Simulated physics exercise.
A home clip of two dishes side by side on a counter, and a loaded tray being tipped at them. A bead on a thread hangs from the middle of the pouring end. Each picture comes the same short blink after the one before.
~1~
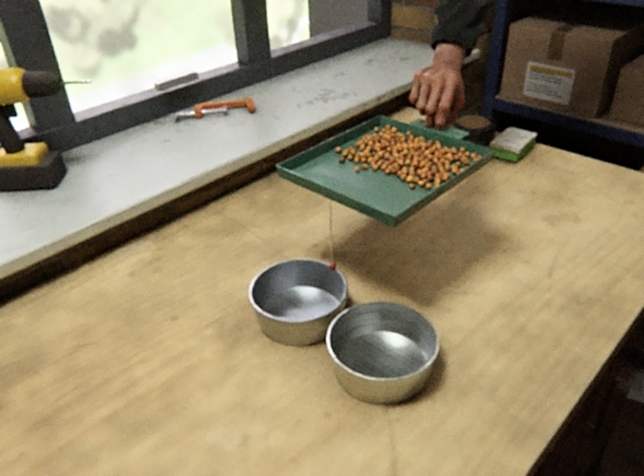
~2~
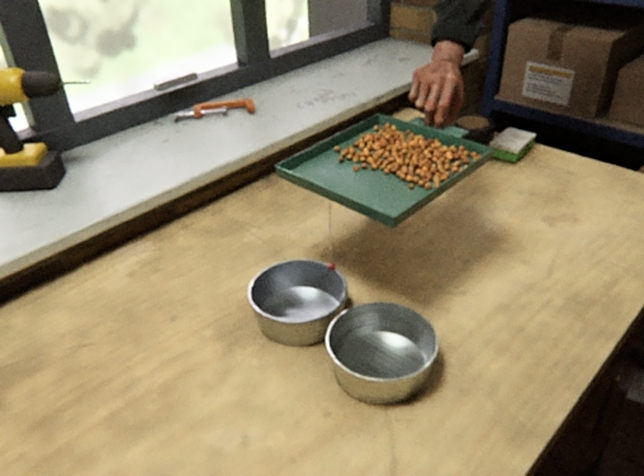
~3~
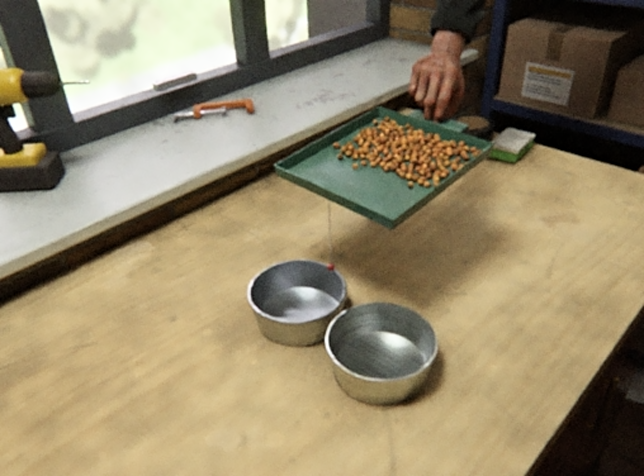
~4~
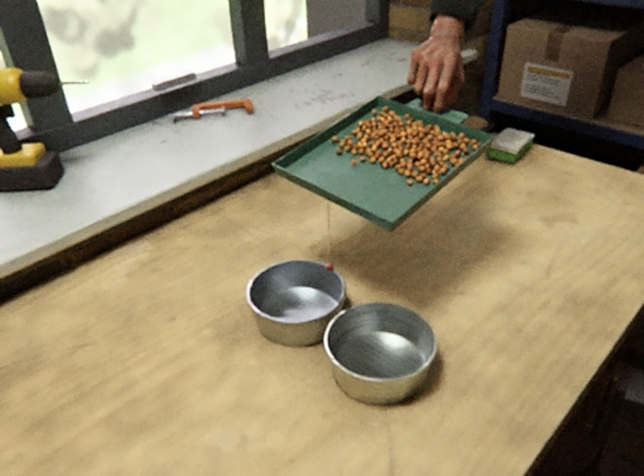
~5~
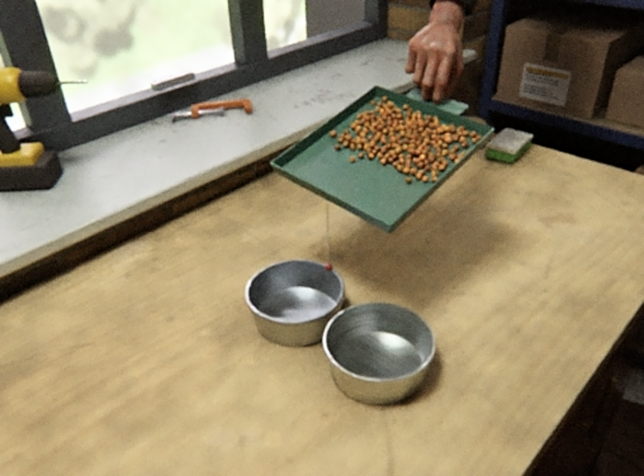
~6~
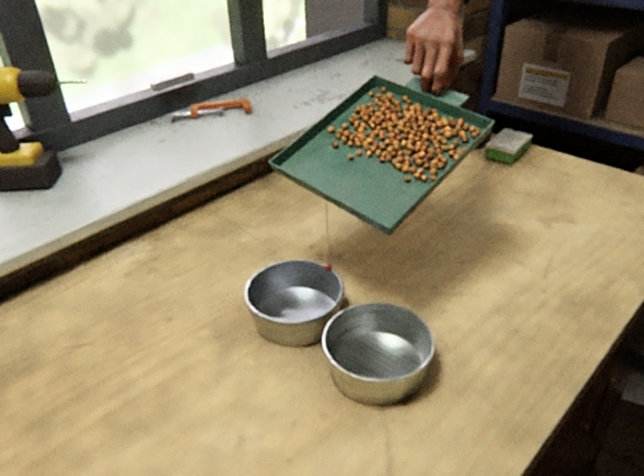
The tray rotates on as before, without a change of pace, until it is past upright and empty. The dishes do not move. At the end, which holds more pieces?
The right-hand dish gets more.
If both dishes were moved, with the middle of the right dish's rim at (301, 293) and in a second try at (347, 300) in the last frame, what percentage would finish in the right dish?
First some 30, then 90 per cent.
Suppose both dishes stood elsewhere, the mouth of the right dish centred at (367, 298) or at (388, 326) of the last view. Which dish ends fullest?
At the first place right, at the second the right dish.
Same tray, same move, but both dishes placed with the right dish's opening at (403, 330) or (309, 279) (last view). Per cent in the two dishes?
In turn 80 and 20 in a hundred.
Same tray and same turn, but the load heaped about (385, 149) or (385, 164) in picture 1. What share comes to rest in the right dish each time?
Near 50 % and 50 %.
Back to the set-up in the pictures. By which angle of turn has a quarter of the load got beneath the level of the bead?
At about 100°.
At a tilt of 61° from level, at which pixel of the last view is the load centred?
At about (368, 203).
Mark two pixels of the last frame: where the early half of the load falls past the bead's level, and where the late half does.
Around (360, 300) and then (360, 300).
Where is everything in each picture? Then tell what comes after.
The first frame shows corners of the pouring end at (279, 165) and (394, 214), level; middle of the load at (412, 154), roasted chickpeas; left dish at (264, 324); right dish at (347, 380); bead on its thread at (332, 267).
The second frame shows corners of the pouring end at (278, 165) and (394, 215), level; middle of the load at (411, 153).
The third frame shows corners of the pouring end at (277, 165) and (393, 217), tipped barely, lowest at the right corner; middle of the load at (410, 149).
The fourth frame shows corners of the pouring end at (275, 163) and (392, 220), tipped a little, lowest at the right corner; middle of the load at (410, 142).
The fifth frame shows corners of the pouring end at (273, 162) and (390, 223), tipped a little, lowest at the right corner; middle of the load at (409, 136).
The sixth frame shows corners of the pouring end at (272, 161) and (389, 225), tipped clearly, lowest at the right corner; middle of the load at (407, 130); left dish at (260, 324); right dish at (343, 381).
Soon after the last picture, tray tipped steeply; most on the tray; a stray few in the right dish; a stray few in the left dish; a stray few outside both; a small part in the air.
A little later, tray tipped past a quarter turn; about half on the tray; about a quarter in the right dish; a small part in the left dish; a small part outside both; about a quarter in the air.
Later still, tray tipped past a quarter turn; about half in the right dish; about a quarter in the left dish; about a quarter outside both.
At rest, tray tipped past a quarter turn; about half in the right dish; about a quarter in the left dish; about a quarter outside both.
